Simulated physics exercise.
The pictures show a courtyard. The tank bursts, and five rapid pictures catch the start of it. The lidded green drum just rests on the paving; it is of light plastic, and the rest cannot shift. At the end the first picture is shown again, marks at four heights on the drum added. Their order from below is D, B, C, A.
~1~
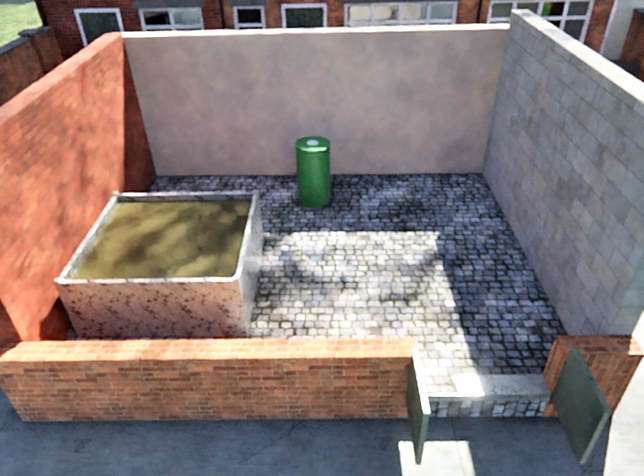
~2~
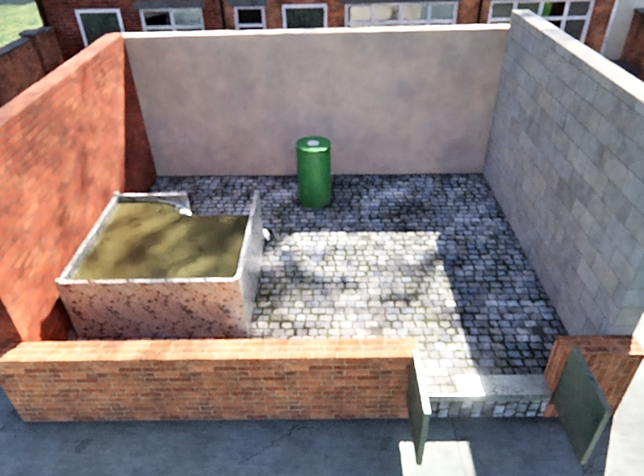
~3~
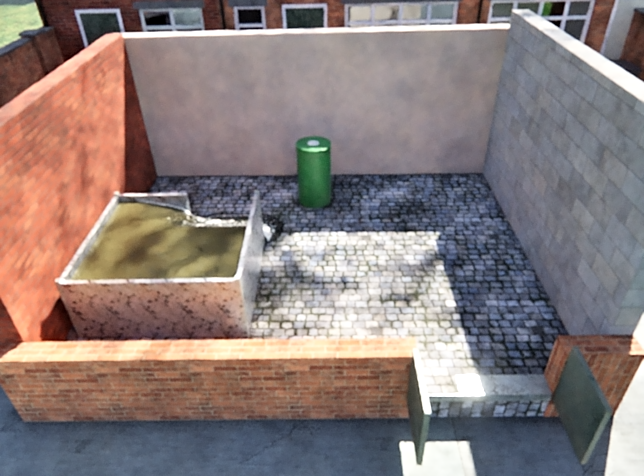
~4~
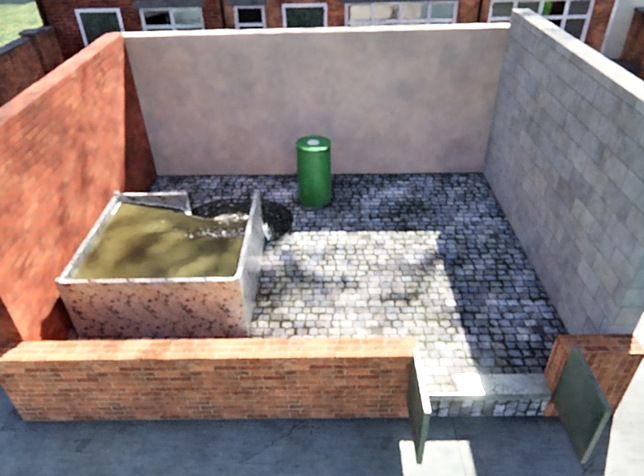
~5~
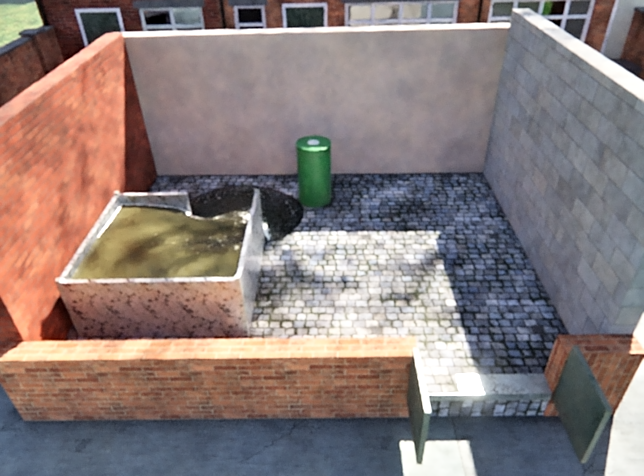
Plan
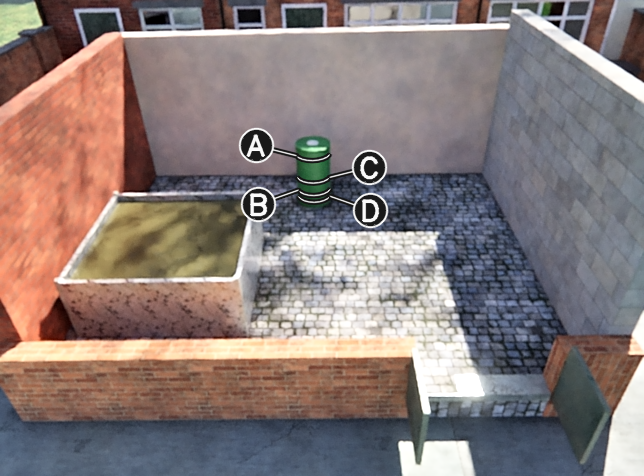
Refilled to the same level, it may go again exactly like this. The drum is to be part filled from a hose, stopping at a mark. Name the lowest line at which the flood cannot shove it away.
The answer is mark C.
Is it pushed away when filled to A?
No.
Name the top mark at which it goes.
That would be B.
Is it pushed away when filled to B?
Yes, it does.
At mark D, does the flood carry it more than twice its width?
Yes.
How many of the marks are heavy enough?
Two of the four.
On the marked copy, A at (312, 160); B at (313, 195); C at (313, 183); D at (314, 202); from the bottom up D, B, C, A.
Choosing A, it does not move.
Choosing B, it is pushed about twice its own width away.
Choosing C, it does not move.
Choosing D, it is pushed about 7 times its own width away.
